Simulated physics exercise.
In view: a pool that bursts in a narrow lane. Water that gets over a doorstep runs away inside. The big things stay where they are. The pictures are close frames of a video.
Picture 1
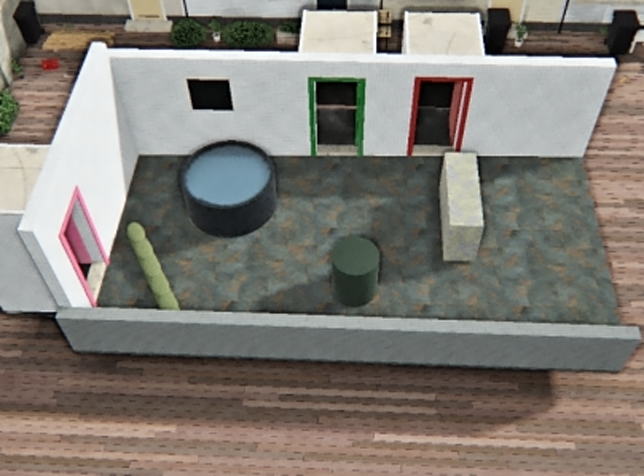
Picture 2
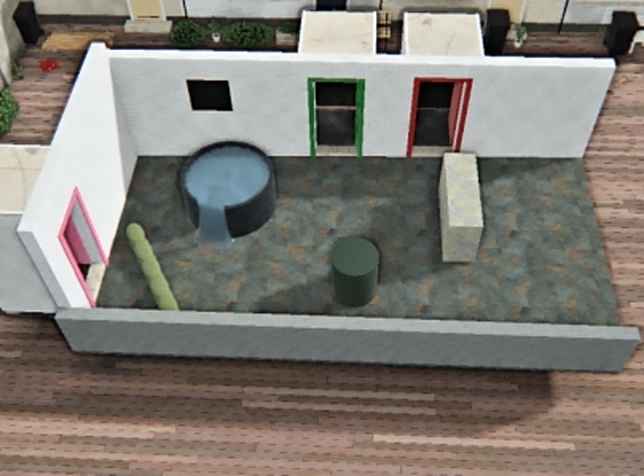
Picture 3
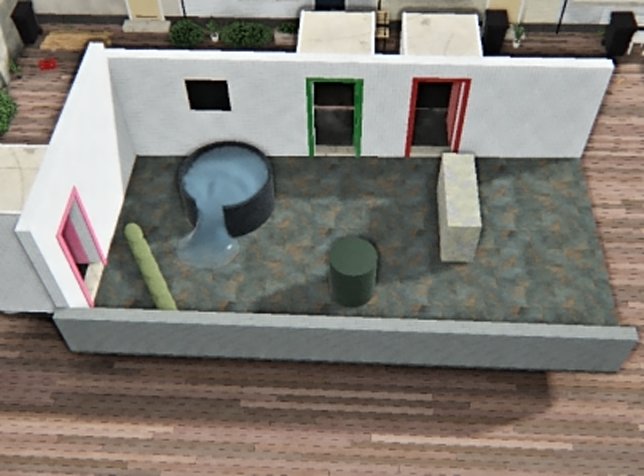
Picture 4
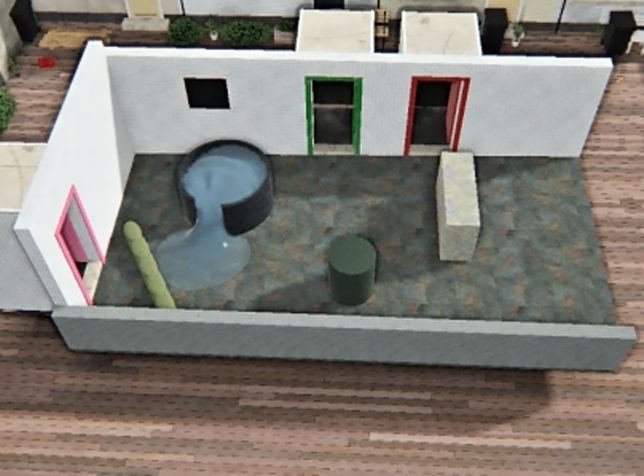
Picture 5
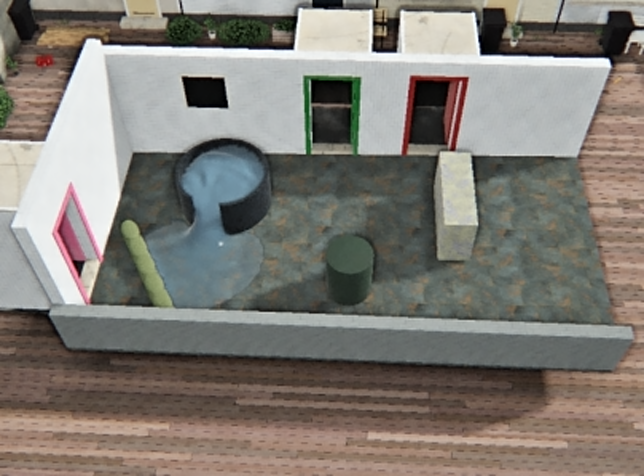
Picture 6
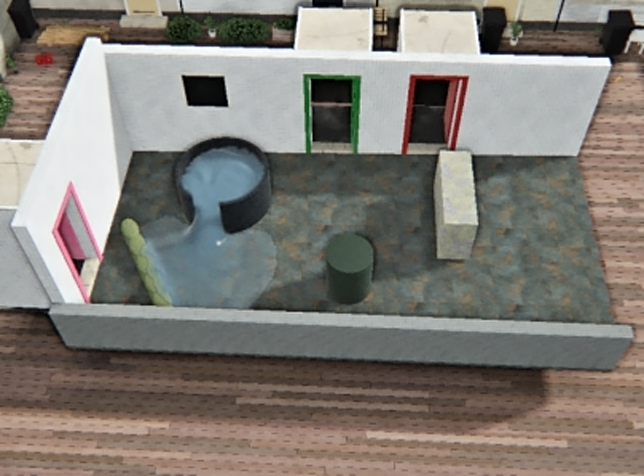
A round dark pool of blue water stands at the left of a walled, roofless space with a mottled grey-green floor, seen from high above. A green-framed and a red-framed doorway line the white back wall, with a pink-framed opening at left, a green post, a dark green drum and a pale block. Water pours from the pool's front and spreads across the floor around the post.
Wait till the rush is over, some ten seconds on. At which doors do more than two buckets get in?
One by one: The red door admits no more than that; the green door admits no more than that; the pink door admits no more than that.
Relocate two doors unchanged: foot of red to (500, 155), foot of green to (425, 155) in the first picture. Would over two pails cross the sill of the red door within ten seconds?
Then: The red door takes less.
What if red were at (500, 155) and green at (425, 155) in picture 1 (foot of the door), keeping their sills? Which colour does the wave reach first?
I say the pink door.
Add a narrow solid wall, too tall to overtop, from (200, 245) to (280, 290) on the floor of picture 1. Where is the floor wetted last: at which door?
It is the one in green.
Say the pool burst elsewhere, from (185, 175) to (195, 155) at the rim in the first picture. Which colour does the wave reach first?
I say the door marked pink.
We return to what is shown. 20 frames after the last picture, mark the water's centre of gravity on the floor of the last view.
At about (231, 251).
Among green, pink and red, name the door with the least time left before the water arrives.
I say the pink-painted one.
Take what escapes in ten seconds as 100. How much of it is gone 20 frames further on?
Roughly 0 per cent.
A moment on, water covers 20 % of the floor; the red door not reached, the green door not reached, the pink door not reached.
Next, water covers 25 % of the floor; the red door not reached, the green door not reached, the pink door wet at the sill, nothing in.
Then, water covers 45 % of the floor; the red door not reached, the green door not reached, the pink door wet at the sill, nothing in.
Later, water covers 75 % of the floor; the red door not reached, the green door wet at the sill, nothing in, the pink door wet at the sill, nothing in.
In the end, water covers 75 % of the floor; the red door wet at the sill, nothing in, the green door wet at the sill, nothing in, the pink door wet at the sill, nothing in.
